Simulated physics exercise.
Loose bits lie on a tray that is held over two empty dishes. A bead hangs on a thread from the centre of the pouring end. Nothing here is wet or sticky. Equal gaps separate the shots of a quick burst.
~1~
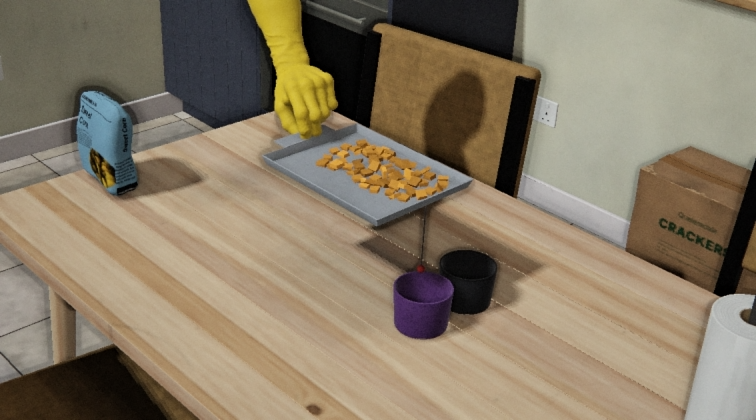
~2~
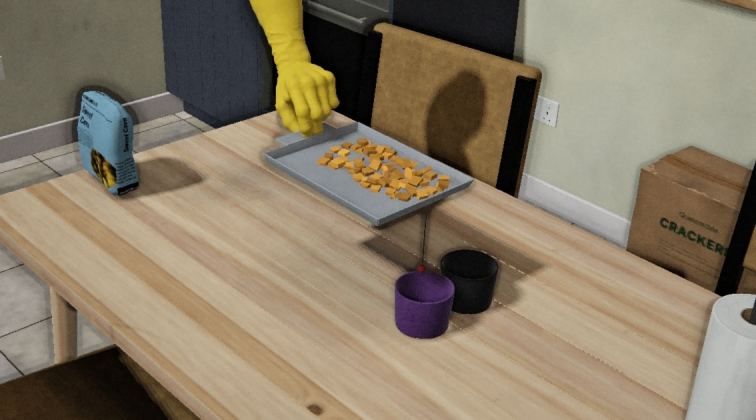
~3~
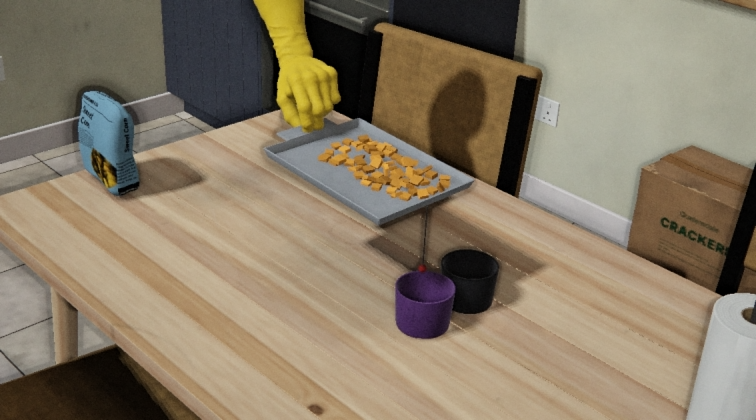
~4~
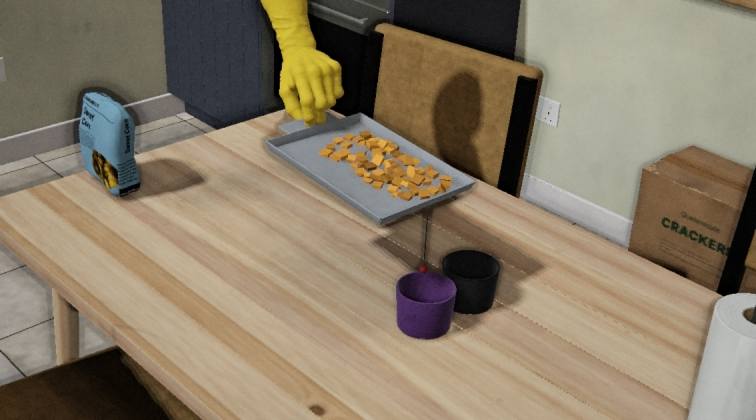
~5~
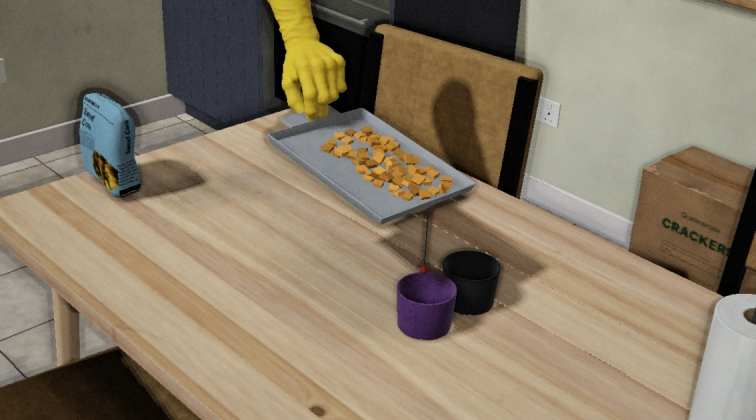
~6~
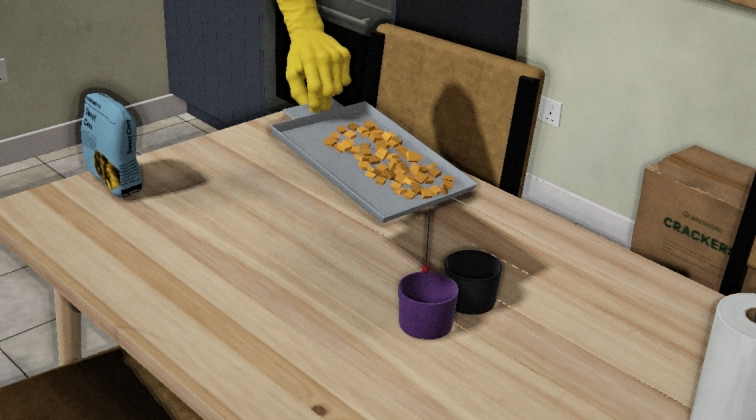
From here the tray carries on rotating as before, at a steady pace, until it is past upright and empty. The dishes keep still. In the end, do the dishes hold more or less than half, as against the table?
I expect the dishes to receive the greater amount.
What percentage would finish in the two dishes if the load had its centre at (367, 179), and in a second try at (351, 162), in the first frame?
You'd get near 70 percent first and near 80 percent next.
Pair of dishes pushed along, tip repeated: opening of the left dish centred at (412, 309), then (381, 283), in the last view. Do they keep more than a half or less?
So that's a lesser portion the first time round, a lesser portion the second.
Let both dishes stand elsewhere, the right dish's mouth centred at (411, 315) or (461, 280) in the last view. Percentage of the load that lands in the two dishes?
You'd get 0 in a hundred the first time and 50 in a hundred the second.
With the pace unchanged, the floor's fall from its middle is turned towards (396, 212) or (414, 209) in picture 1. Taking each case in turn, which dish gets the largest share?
It would be the left-side one to begin with, and after that the left-side one.
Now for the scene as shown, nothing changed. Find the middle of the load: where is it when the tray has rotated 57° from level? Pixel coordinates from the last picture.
Look about (442, 166) in the last picture.
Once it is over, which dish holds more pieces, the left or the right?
It turns out to be the right-positioned one.
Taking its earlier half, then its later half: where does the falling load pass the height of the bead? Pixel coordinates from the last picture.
It goes through near (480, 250) first, then near (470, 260).
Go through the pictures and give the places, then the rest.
The first picture shows corners of the pouring end at (377, 217) and (468, 179), level; middle of the load at (386, 167), small crackers; left dish at (444, 315); right dish at (488, 292); bead on its thread at (421, 269).
The second picture shows corners of the pouring end at (378, 217) and (469, 179), level; middle of the load at (387, 166).
The third picture shows corners of the pouring end at (379, 216) and (470, 179), tipped barely, lowest at the right corner; middle of the load at (388, 164).
The fourth picture shows corners of the pouring end at (381, 216) and (471, 181), tipped a little, lowest at the right corner; middle of the load at (389, 162).
The fifth picture shows corners of the pouring end at (382, 216) and (472, 182), tipped a little, lowest at the right corner; middle of the load at (390, 159).
The sixth picture shows corners of the pouring end at (384, 215) and (473, 183), tipped a little, lowest at the right corner; middle of the load at (393, 156); left dish at (448, 316); right dish at (493, 292).
Soon, tray tipped steeply; nearly all on the tray; a stray few in the air.
A while on, tray tipped right over; a stray few on the tray; a small part in the left dish; about two thirds in the right dish; a small part outside both; a small part in the air.
Towards the end, tray tipped past a quarter turn; a small part in the left dish; most in the right dish; a small part outside both.
Finally, tray tipped past a quarter turn; a small part in the left dish; most in the right dish; a small part outside both.
